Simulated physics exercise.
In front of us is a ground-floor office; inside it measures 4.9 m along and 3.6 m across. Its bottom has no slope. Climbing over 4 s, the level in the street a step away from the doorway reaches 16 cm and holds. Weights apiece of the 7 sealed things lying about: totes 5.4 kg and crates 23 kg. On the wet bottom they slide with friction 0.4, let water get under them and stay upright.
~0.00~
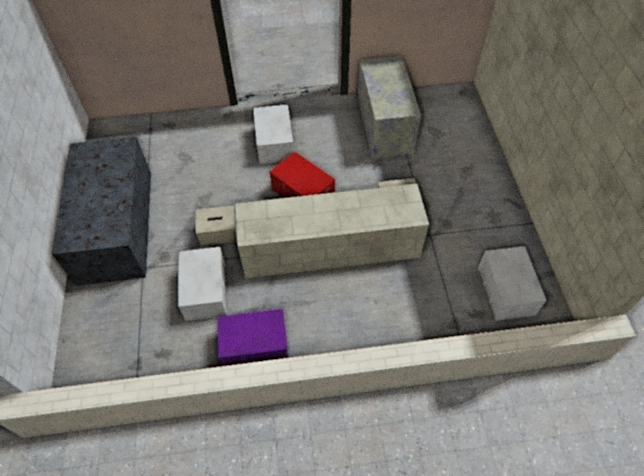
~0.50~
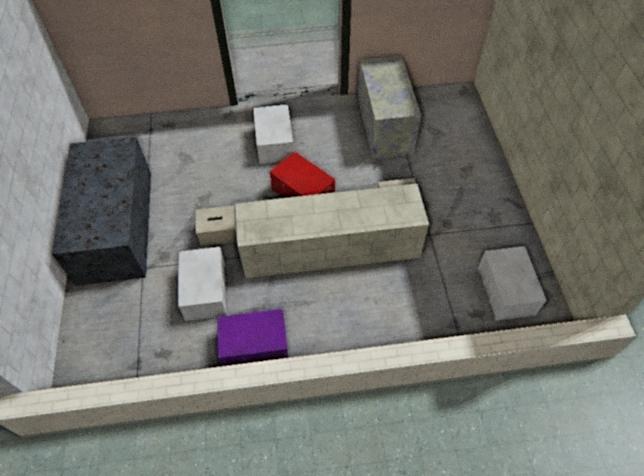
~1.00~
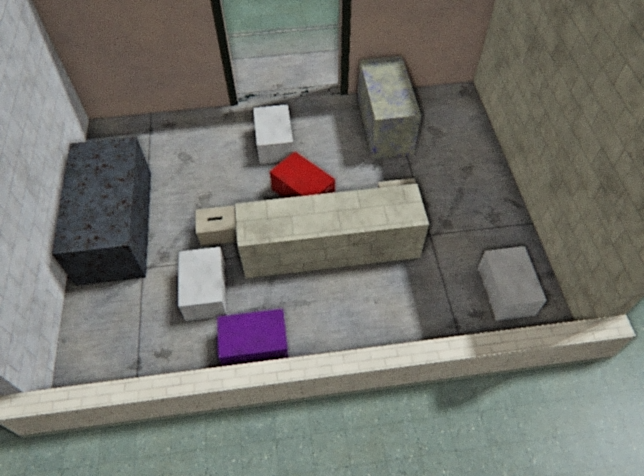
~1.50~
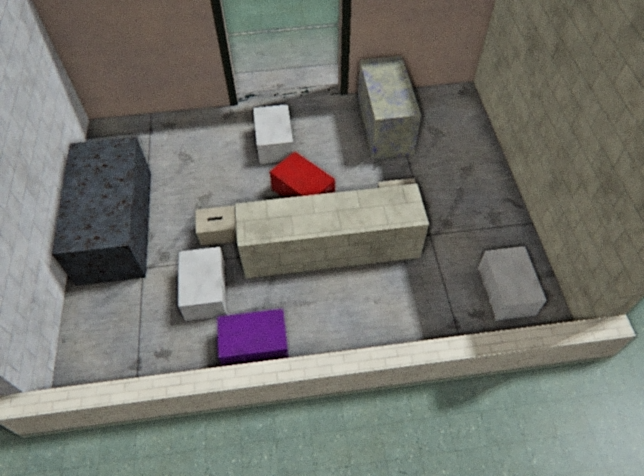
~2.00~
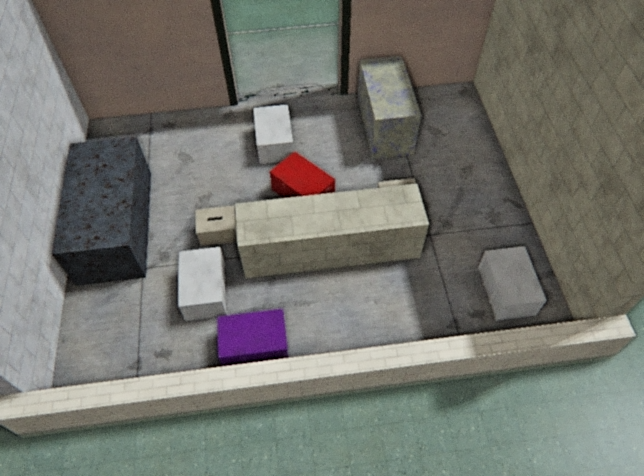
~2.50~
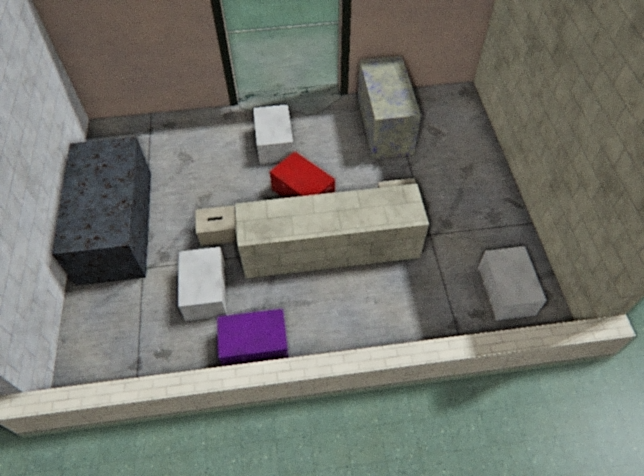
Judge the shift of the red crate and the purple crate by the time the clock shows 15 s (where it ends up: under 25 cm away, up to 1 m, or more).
Expect the red crate to be well off its spot and the purple crate to be about where it started.
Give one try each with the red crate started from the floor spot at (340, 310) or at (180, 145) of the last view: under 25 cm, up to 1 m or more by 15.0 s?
So, one try each: It sits almost still the first time and sits almost still the second.
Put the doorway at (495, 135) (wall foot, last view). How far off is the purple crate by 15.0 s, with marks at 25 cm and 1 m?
So the purple crate is basically unmoved by then.
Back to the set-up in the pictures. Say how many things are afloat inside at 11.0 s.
That would be 2 of them.
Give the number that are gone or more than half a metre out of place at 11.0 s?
It comes to 4.
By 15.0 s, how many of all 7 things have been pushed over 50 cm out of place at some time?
Total: 5.
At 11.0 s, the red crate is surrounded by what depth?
About 10 cm.
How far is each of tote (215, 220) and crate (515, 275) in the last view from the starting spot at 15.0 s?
In turn: 80 cm, 20 cm.
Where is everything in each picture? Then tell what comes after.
In the first frame, the red crate at (302, 175), on the bottom; the purple crate at (252, 333), on the bottom; 0.0 m2 under water; 0 of 7 have shifted.
In the second frame, the red crate at (302, 175), on the bottom; the purple crate at (252, 333), on the bottom; 0.0 m2 under water; 0 of 7 have shifted.
In the third frame, the red crate at (302, 175) rests on the ground; the purple crate at (252, 333), on the bottom; water covers 0.0 m2; 0 of 7 have shifted.
In the fourth frame, the red crate at (302, 175) rests on the ground; the purple crate at (252, 333), on the bottom; water covers 0.0 m2; 0 of 7 have shifted.
In the fifth frame, the red crate at (302, 175), on the bottom; the purple crate at (252, 333), on the bottom; 0.0 m2 under water; 0 of 7 have shifted.
In the sixth frame, the red crate at (302, 175), on the bottom; the purple crate at (252, 333) rests on the ground; water covers 0.3 m2; 0 of 7 have shifted.
After 3.5 s the red crate is near (302, 175), 0.0 m from its start, aground; the purple crate is near (252, 333), 0.0 m from its start, aground; 0 afloat.
After 6.8 s the red crate is near (299, 177), 0.0 m from its start, aground; the purple crate is near (252, 333), 0.0 m from its start, aground; 0 afloat.
After 11.0 s the red crate is near (175, 208), 1.4 m from its start, afloat; the purple crate is near (252, 333), 0.0 m from its start, aground; 2 afloat.
After 15.0 s the red crate is near (169, 239), 1.5 m from its start, afloat; the purple crate is near (251, 334), 0.0 m from its start, aground; 3 afloat.
